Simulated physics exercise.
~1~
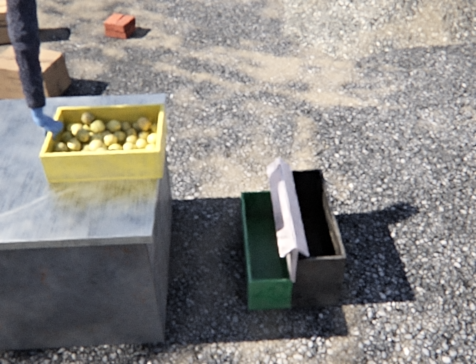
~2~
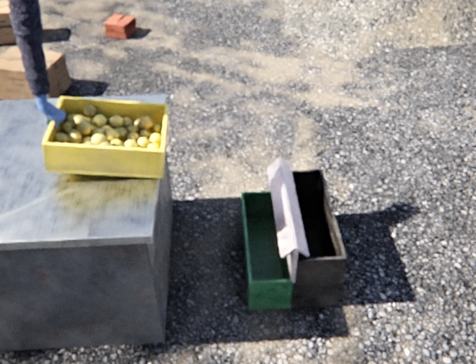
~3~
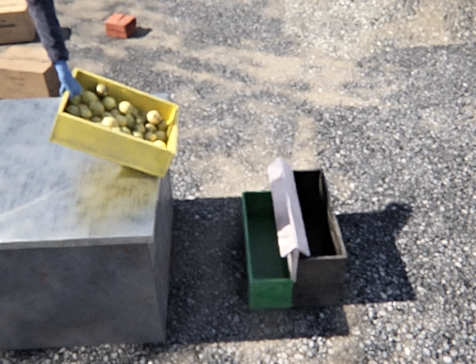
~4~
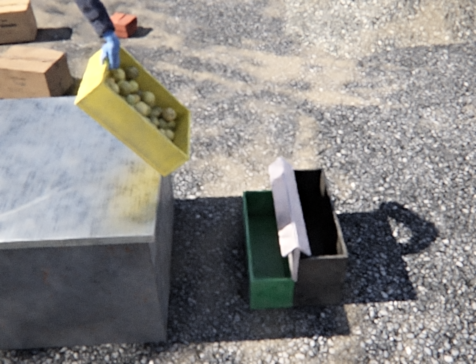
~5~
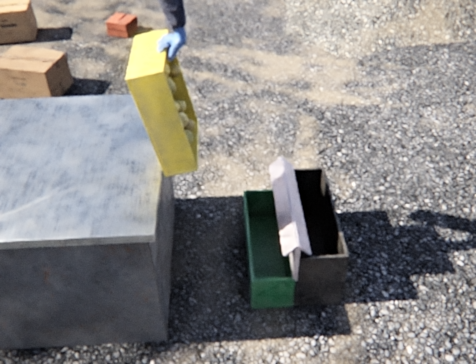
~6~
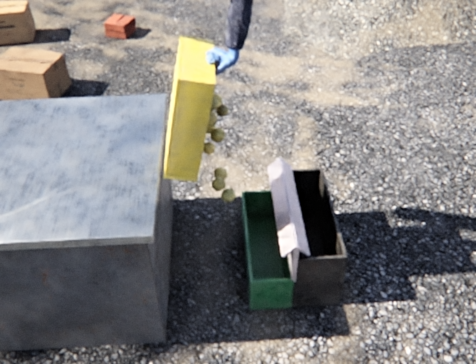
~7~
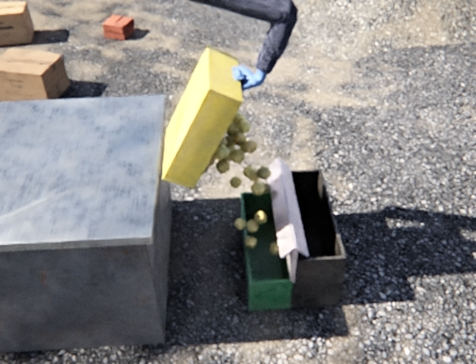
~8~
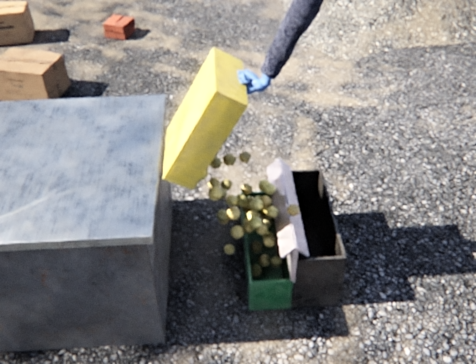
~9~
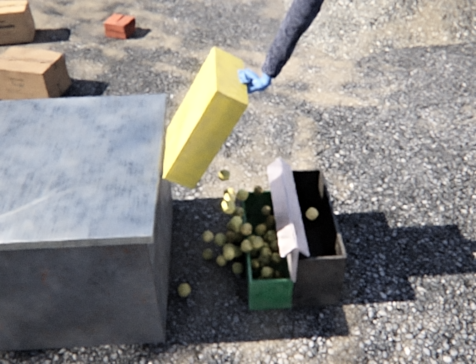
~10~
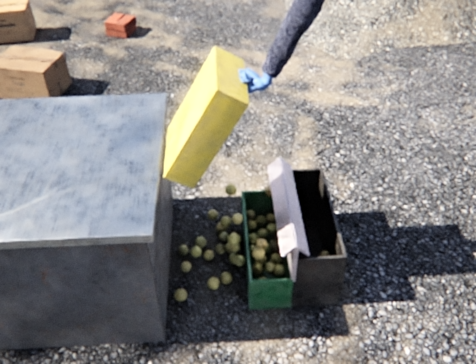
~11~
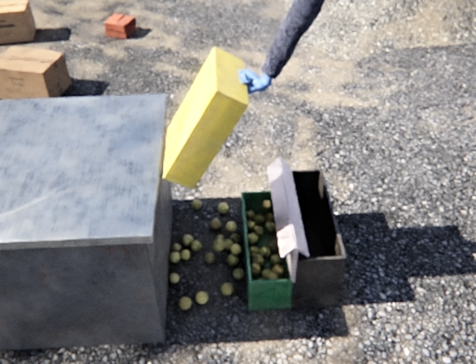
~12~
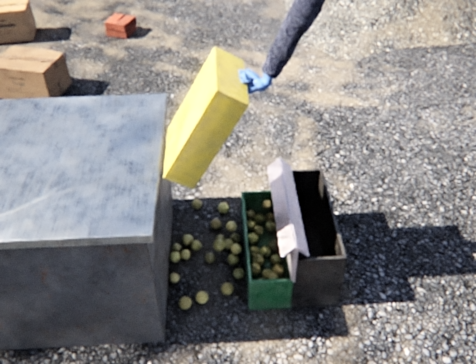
A gloved hand tipped a yellow crate of small, round yellow apples off the edge of a gray bench until they tumbled out, some landing in the green tote and many scattering on the gravel beside it, while the crate stayed tilted above.
